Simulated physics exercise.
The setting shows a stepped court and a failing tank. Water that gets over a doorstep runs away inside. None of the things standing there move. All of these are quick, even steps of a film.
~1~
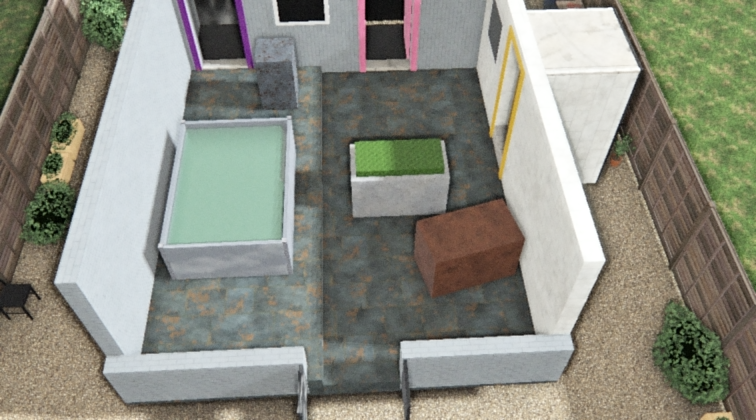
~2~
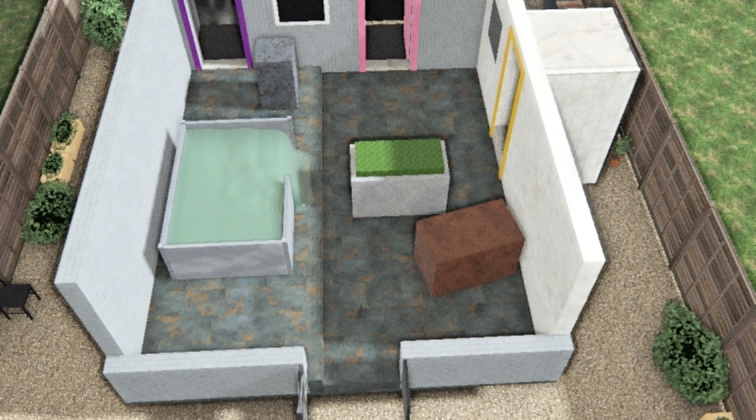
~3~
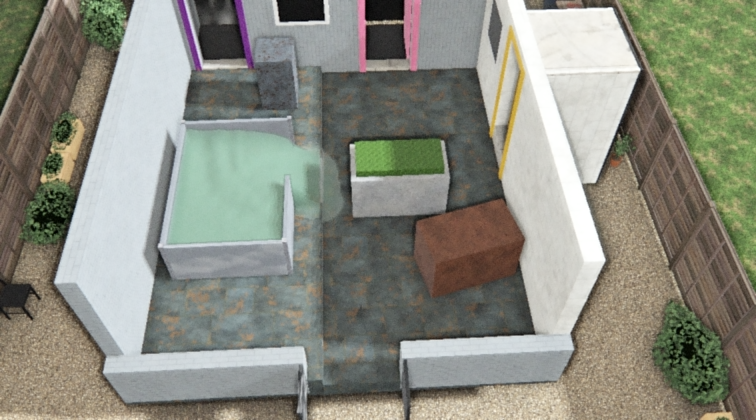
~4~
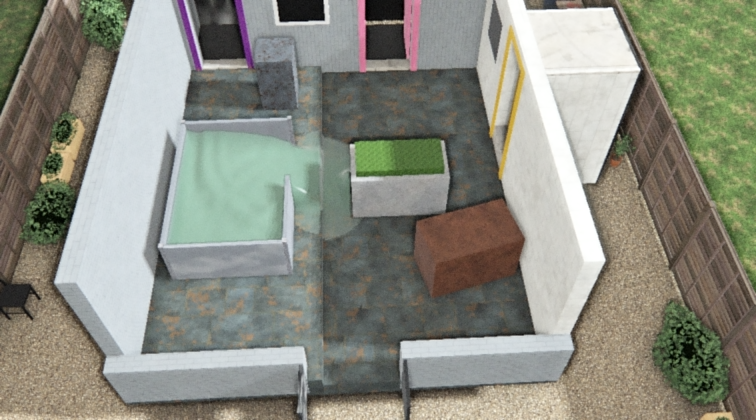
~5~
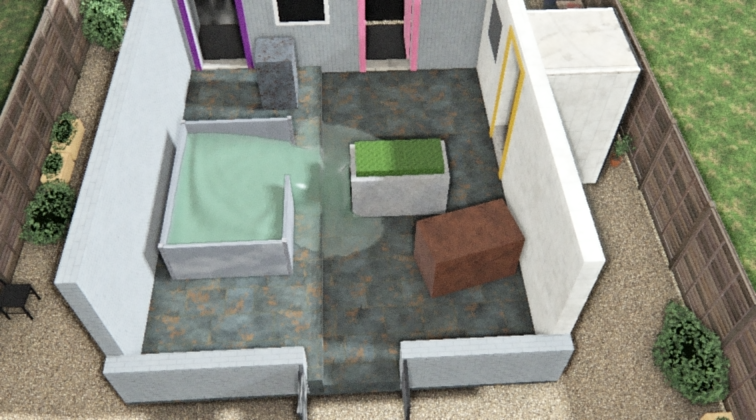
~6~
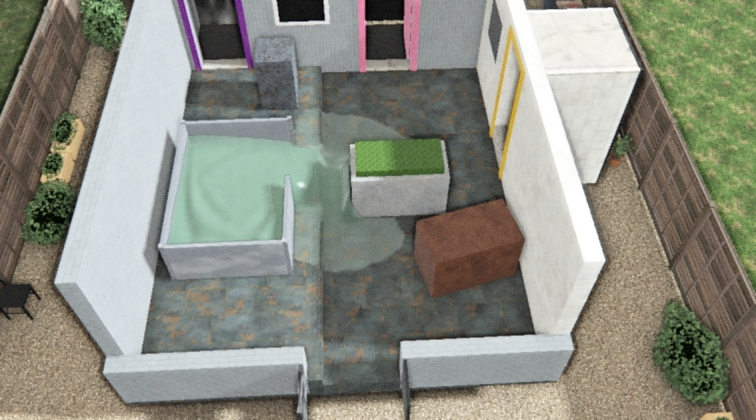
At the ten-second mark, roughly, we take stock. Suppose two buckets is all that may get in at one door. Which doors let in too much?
In turn: The yellow door is fine; the pink door lets in too much; the purple door is fine.
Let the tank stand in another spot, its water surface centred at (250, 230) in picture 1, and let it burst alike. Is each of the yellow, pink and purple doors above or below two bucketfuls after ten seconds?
Yellow: Falls short; pink: Exceeds it; purple: Falls short.
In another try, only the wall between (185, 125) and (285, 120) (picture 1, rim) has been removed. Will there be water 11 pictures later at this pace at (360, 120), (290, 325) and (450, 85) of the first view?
In turn: Swamped, untouched, swamped.
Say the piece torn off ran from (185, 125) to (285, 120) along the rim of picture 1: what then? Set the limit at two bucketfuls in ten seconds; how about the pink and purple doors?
Per door - pink: Exceeds, purple: Exceeds.
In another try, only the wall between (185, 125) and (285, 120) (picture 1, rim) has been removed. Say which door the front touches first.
Go with the purple door.
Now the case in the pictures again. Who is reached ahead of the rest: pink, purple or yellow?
Answer: The door marked yellow.
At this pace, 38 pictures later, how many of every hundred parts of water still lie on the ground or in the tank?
My reckoning gives about 82 %.
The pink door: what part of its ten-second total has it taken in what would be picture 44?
My estimate is close to 85 per cent.
A moment on, water covers 35 % of the floor; the yellow door wet at the sill, nothing in, the pink door not reached, the purple door not reached.
Next, water covers 50 % of the floor; the yellow door wet at the sill, nothing in, the pink door over two buckets in, the purple door not reached.
Then, water covers 55 % of the floor; the yellow door wet at the sill, nothing in, the pink door far over two buckets in, the purple door not reached.
Later, water covers 65 % of the floor; the yellow door wet at the sill, nothing in, the pink door far over two buckets in, the purple door wet at the sill, nothing in.
In the end, water covers 60 % of the floor; the yellow door wet at the sill, nothing in, the pink door far over two buckets in, the purple door wet at the sill, nothing in.
